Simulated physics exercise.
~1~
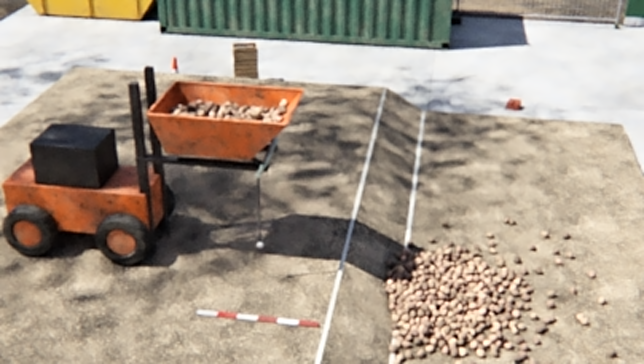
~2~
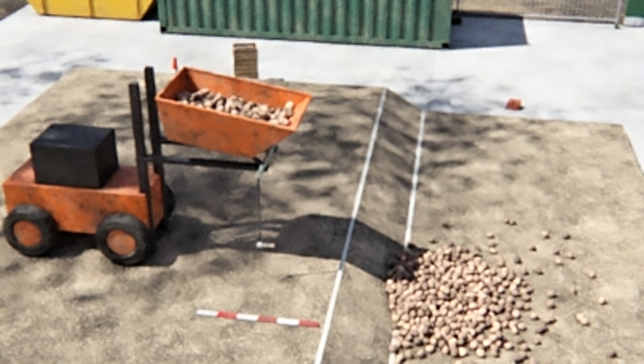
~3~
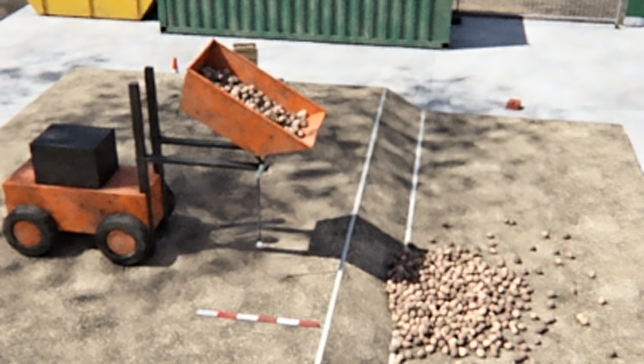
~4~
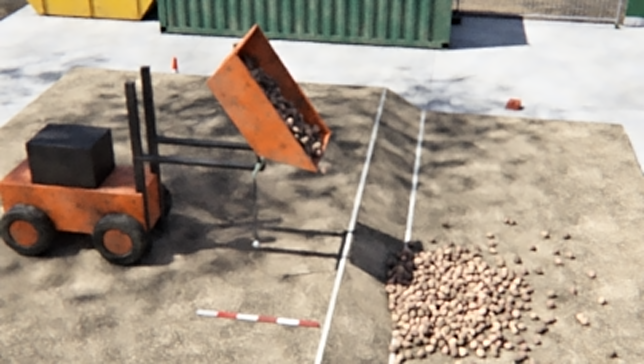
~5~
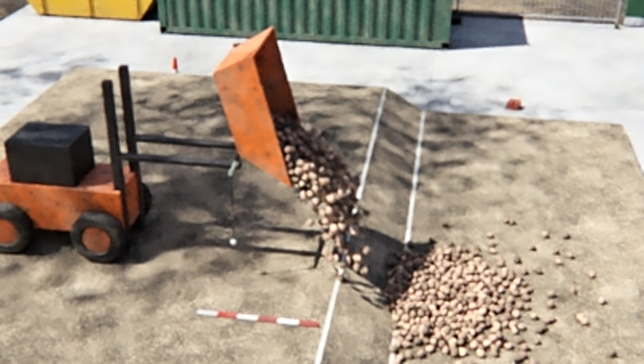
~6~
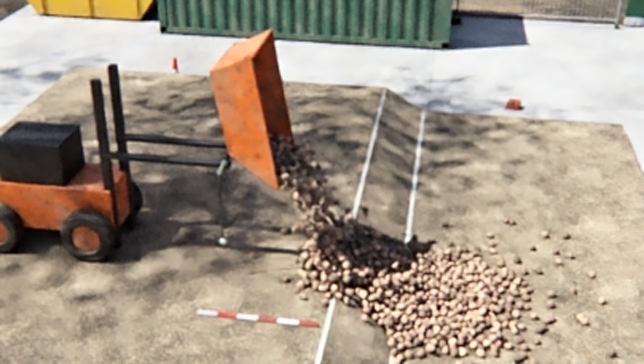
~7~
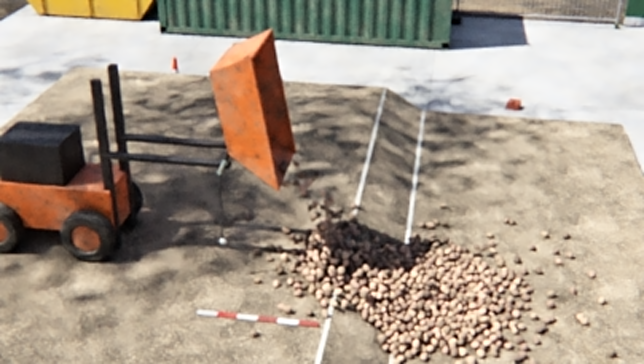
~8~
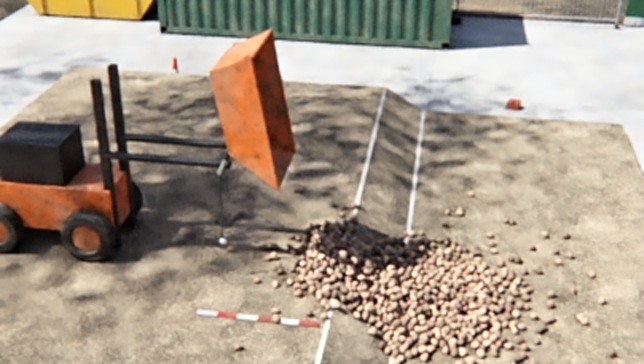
An orange forklift tipped its raised skip steeply to the right and backed away a little to the left as brownish stones poured onto the bank's edge, until the skip hung empty and the new stones merged with the older pile below.
